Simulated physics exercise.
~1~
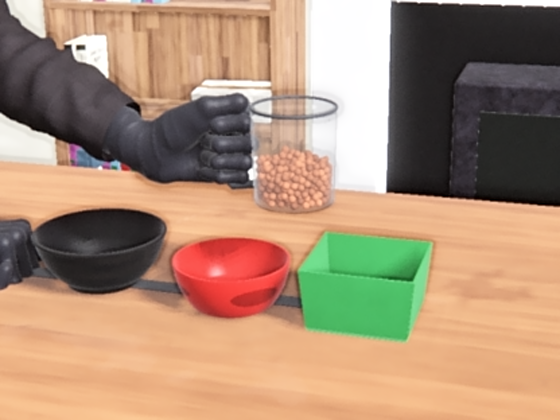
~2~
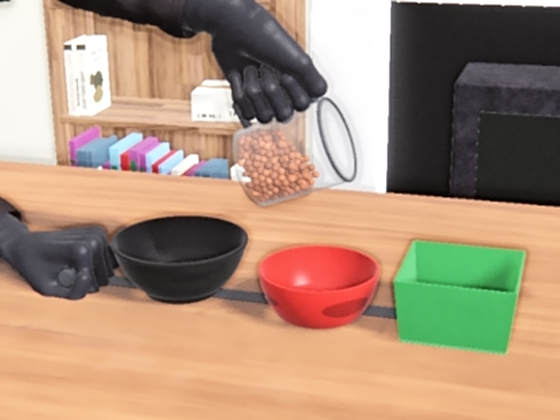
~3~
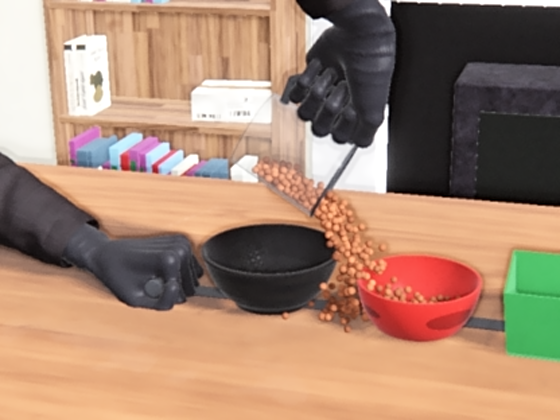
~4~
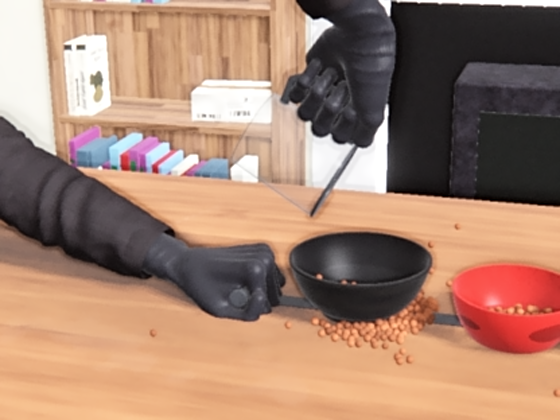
Clay pellets pouring from a clear cup tipped by a black-gloved hand, scattering across sliding red and black bowls and the table.
